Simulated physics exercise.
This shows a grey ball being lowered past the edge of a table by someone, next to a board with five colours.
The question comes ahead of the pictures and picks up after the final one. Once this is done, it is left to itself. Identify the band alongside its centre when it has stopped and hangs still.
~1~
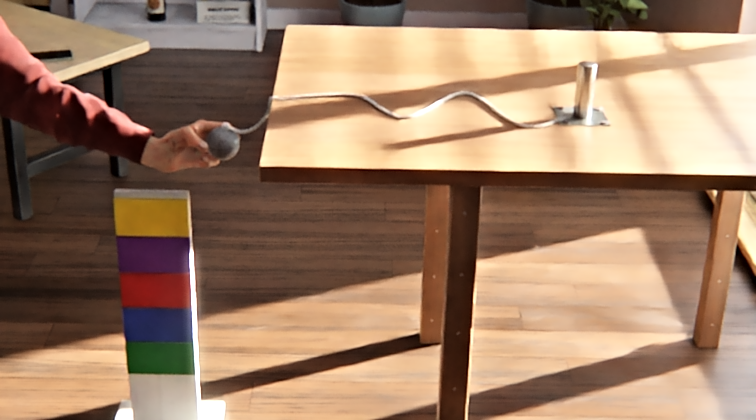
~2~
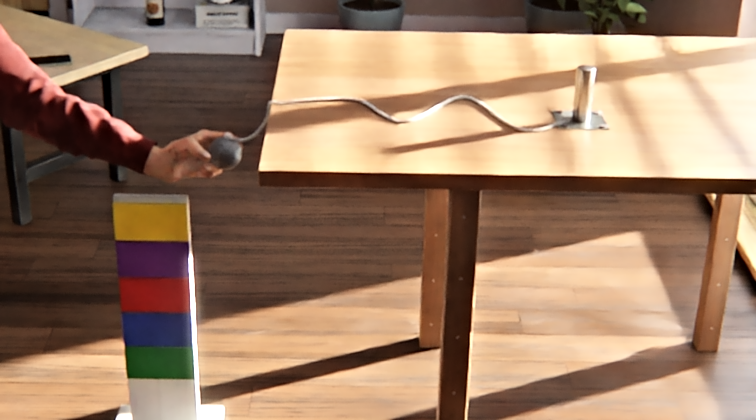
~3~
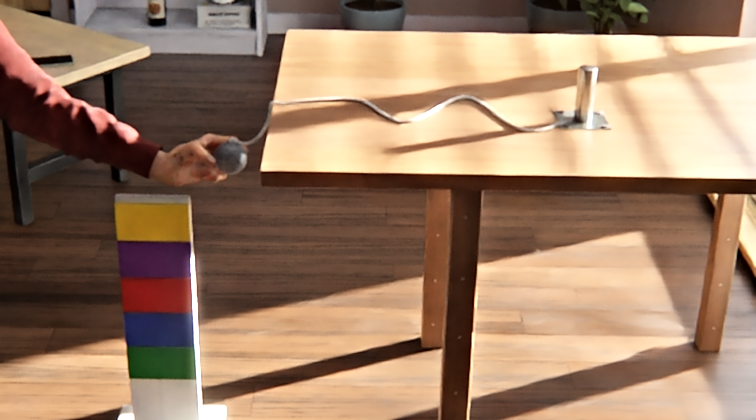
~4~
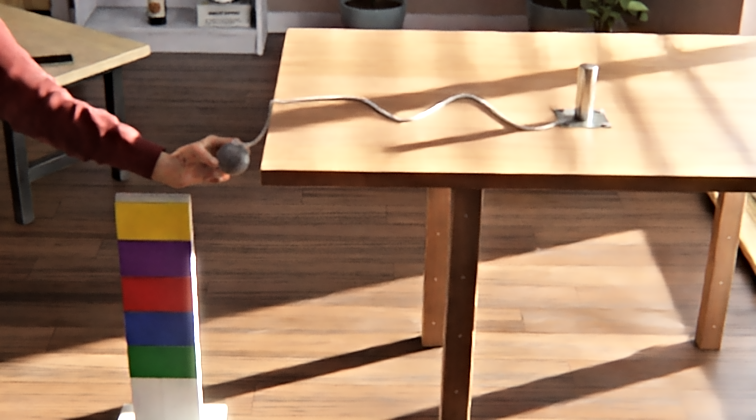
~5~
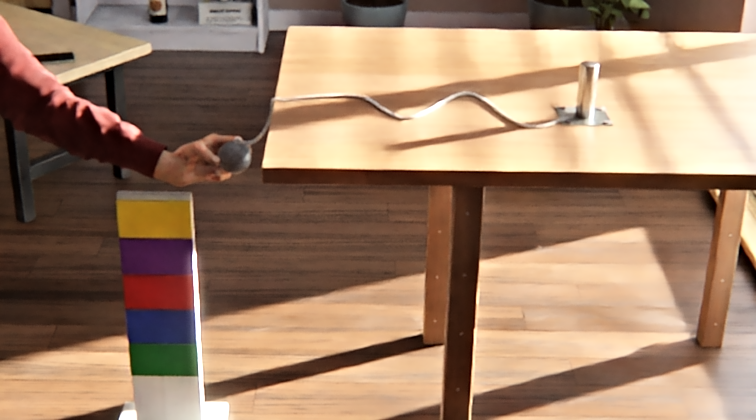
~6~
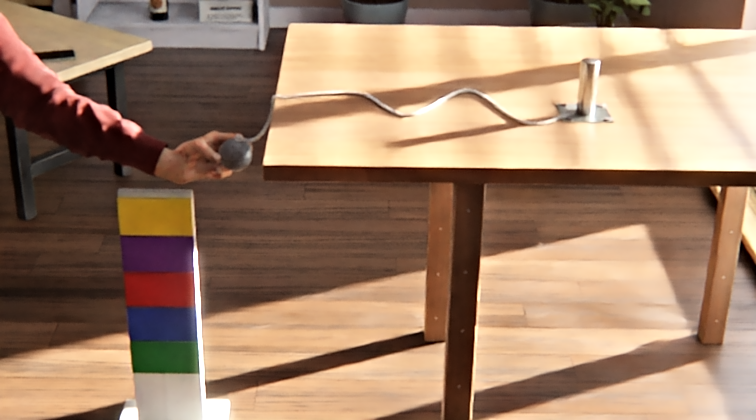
Its centre is alongside the red band.
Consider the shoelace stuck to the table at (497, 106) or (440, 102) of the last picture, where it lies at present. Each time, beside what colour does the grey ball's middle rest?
First try purple, second try yellow.
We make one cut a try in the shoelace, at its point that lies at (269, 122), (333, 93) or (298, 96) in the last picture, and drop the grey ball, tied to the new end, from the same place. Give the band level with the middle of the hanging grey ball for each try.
Taking the cuts in order: Purple, then above them all, then yellow.
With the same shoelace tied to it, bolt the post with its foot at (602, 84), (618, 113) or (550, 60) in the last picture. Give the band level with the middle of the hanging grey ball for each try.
Purple, purple, red.
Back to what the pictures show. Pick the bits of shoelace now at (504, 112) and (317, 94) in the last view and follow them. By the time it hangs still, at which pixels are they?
Roughly (475, 107) for the first and (275, 176) for the second.
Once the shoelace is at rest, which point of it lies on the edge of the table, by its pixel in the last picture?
You'll find it close to (382, 105).
A little later, ball near (247, 266); level with purple.
Next, ball near (297, 279); level with red.
Later still, ball near (269, 285); level with red.
When it is over, ball near (277, 284); level with red. Its middle rests at the red band.
